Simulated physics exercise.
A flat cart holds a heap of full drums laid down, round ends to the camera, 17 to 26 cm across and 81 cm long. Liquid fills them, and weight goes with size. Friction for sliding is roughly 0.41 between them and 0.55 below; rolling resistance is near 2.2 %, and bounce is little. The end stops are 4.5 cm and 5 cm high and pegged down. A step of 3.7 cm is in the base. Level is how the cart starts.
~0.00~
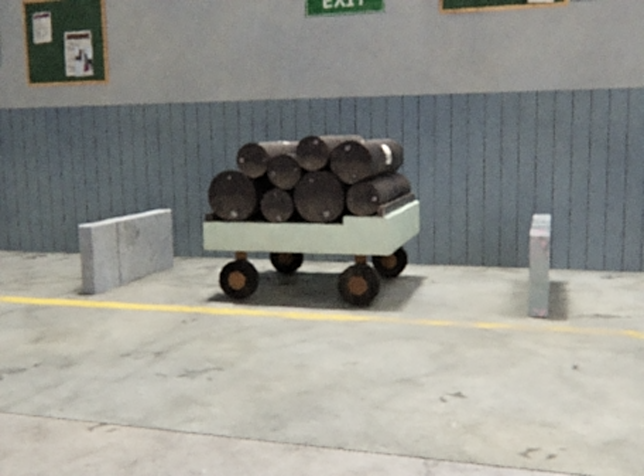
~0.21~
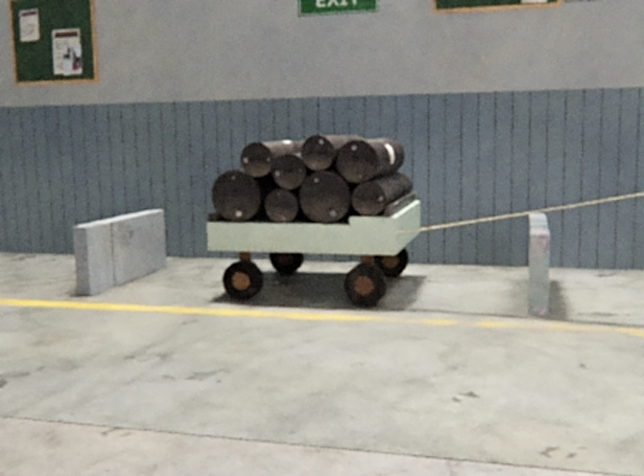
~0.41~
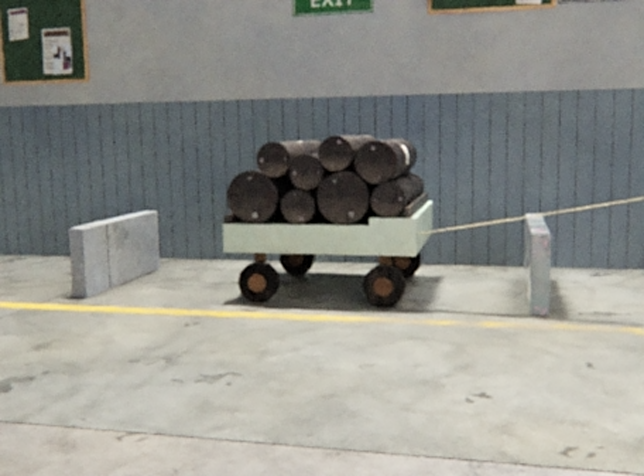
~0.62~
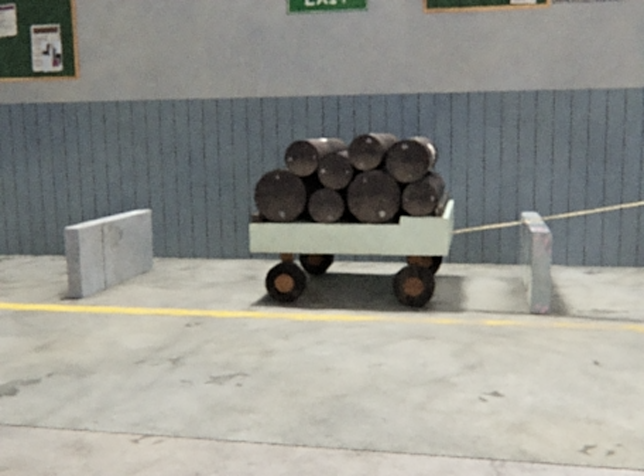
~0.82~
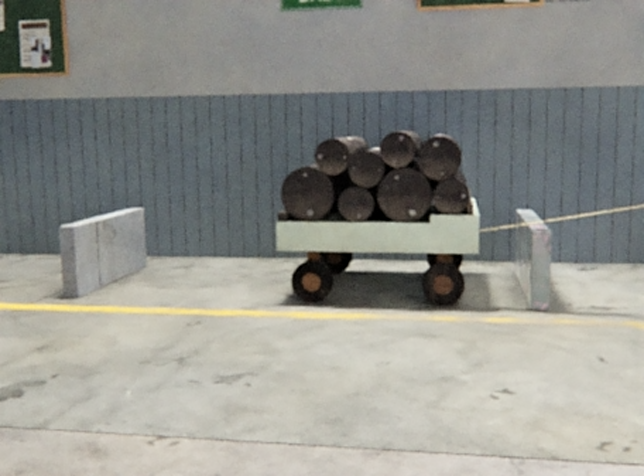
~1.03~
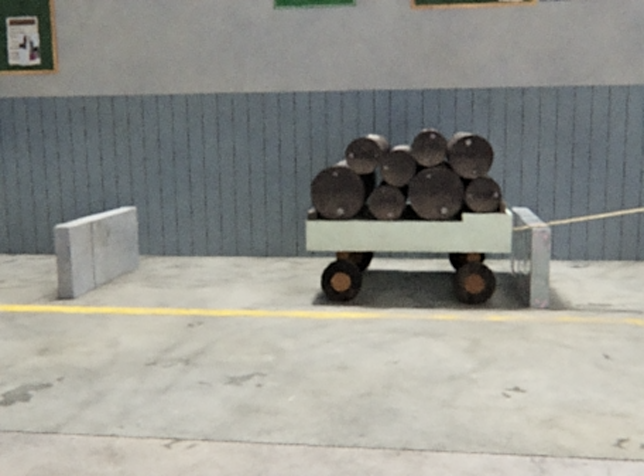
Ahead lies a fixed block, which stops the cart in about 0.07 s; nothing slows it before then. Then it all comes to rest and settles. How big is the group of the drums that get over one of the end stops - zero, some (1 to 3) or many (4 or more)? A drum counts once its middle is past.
Band: Some.
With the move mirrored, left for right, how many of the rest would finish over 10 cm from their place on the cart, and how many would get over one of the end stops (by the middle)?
Shifted: 0; got out: 0.
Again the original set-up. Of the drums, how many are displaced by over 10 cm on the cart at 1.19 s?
0 at that time.
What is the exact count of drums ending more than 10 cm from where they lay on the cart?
2.
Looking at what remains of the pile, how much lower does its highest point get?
I'd put it at some 5 cm lower than at the start.
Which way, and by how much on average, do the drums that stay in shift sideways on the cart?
Some 0 cm rightwards.
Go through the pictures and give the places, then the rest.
In the first frame, 8 drums, 4 on the base, highest (312, 153); left batten (4.5 cm) (208, 213); right batten (5 cm) (381, 207); blocks (87, 225) and (540, 235).
Cart 3.1 cm to the right; stops (212, 214) and (388, 207); pile unchanged; bottom ones (236, 196) (281, 206) (324, 197) (369, 199), in the second frame.
Cart 12 cm to the right; stops (228, 215) and (408, 207); pile unchanged, in the third frame.
Cart 26 cm to the right; stops (255, 214) and hidden; pile unchanged, in the fourth frame.
Cart 40 cm to the right; stops (282, 213) and hidden; pile unchanged, in the fifth frame.
Cart 55 cm to the right; stops (312, 212) and hidden; pile unchanged, in the sixth frame.
After 1.19 s, cart 64 cm along; 0 now displaced over 10 cm; not one over the end stops; the one last seen at (472, 157) 1.2 cm right (moves measured on the cart).
After 1.44 s, cart 64 cm along; 0 now displaced over 10 cm; not one over the end stops; the one last seen at (472, 157) 8 cm right.
After 2.17 s, cart 64 cm along; 2 now displaced over 10 cm; 2 over the right batten; the one last seen at (472, 157) 60 cm right and 58 cm down.
In the end, by 2.9 s, 2 moved over 10 cm; 2 over the right batten; the one last seen at (472, 157) rolled far off to the right; top of the pile 39 cm high, from 42 cm.
